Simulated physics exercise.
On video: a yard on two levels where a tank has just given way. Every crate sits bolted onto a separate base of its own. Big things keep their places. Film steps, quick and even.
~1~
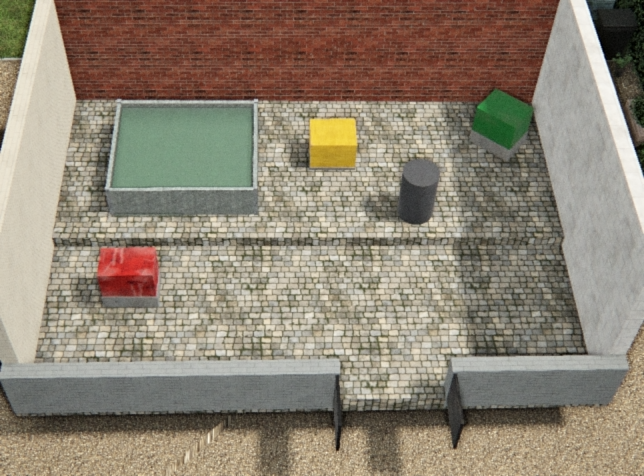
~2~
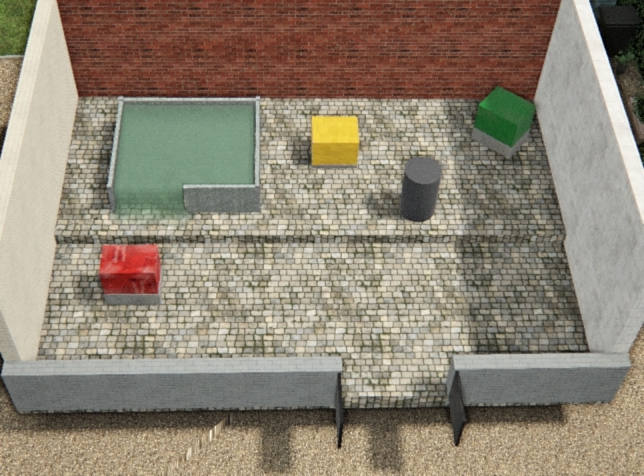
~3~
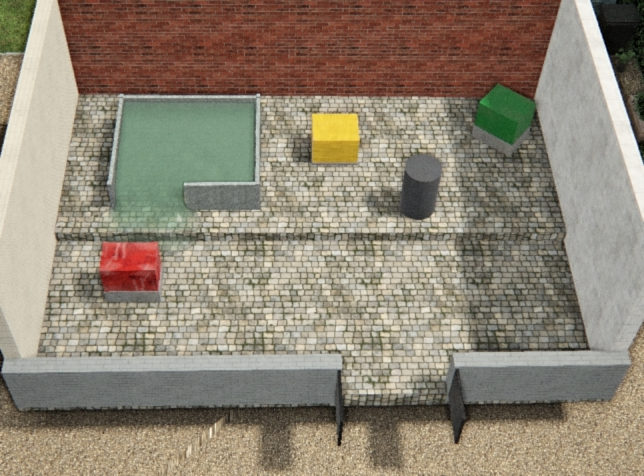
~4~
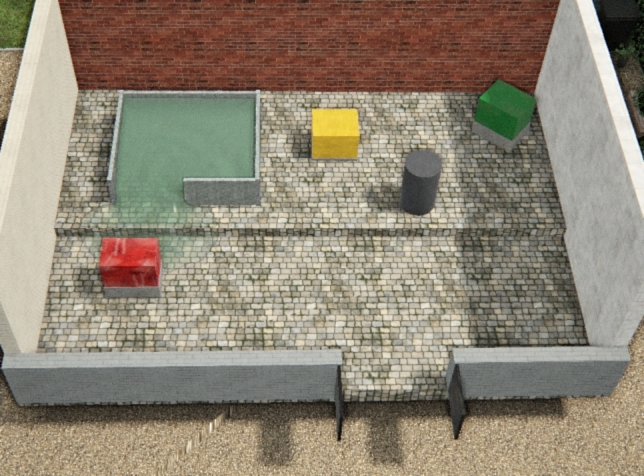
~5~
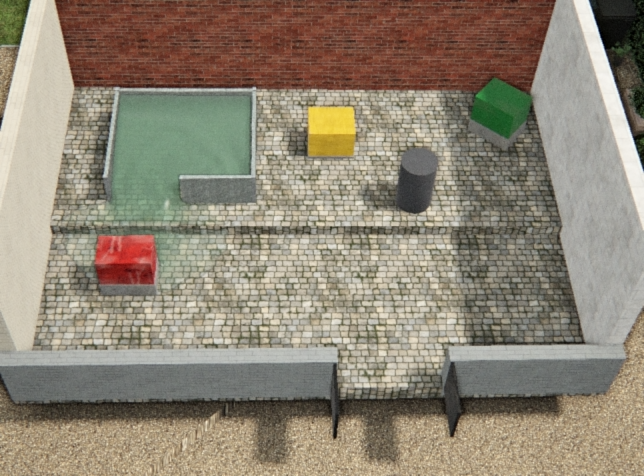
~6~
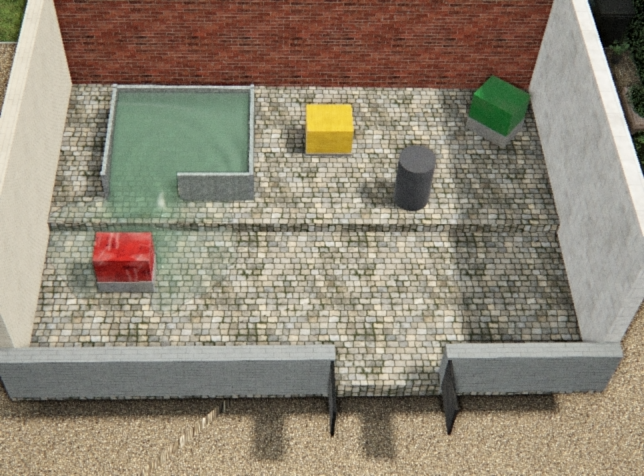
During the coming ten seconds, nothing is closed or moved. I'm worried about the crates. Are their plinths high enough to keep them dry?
The green crate is missed by the water, the yellow crate is missed by the water, the red crate is reached by the water.
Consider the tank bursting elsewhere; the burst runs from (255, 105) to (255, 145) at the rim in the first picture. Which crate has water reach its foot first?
First comes the yellow-painted one.
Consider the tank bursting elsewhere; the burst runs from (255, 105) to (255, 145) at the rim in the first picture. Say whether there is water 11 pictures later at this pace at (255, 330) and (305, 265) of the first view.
As listed: Dry, covered.
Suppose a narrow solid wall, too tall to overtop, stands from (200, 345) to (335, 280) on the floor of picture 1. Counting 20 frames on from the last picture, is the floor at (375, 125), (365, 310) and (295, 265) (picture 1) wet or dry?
Taking the three spots in order: Spared, spared, soaked.
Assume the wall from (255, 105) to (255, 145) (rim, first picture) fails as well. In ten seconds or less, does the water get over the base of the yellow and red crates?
My reading: Yellow gets drenched, red stays untouched.
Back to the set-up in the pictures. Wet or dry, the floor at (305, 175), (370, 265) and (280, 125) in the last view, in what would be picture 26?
In turn: Dry, under water, no water.
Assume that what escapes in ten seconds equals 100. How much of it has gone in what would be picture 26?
Near 15 in a hundred.
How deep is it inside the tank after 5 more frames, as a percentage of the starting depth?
Close to 74 in a hundred.
A moment on, water covers 15 % of the floor; the green crate not reached, the yellow crate not reached, the red crate water round its plinth.
Next, water covers 25 % of the floor; the green crate not reached, the yellow crate not reached, the red crate water round its plinth.
Then, water covers 40 % of the floor; the green crate not reached, the yellow crate not reached, the red crate water round its plinth.
Later, water covers 55 % of the floor; the green crate not reached, the yellow crate not reached, the red crate water round its plinth.
In the end, water covers 55 % of the floor; the green crate stayed above the water, the yellow crate stayed above the water, the red crate was topped.
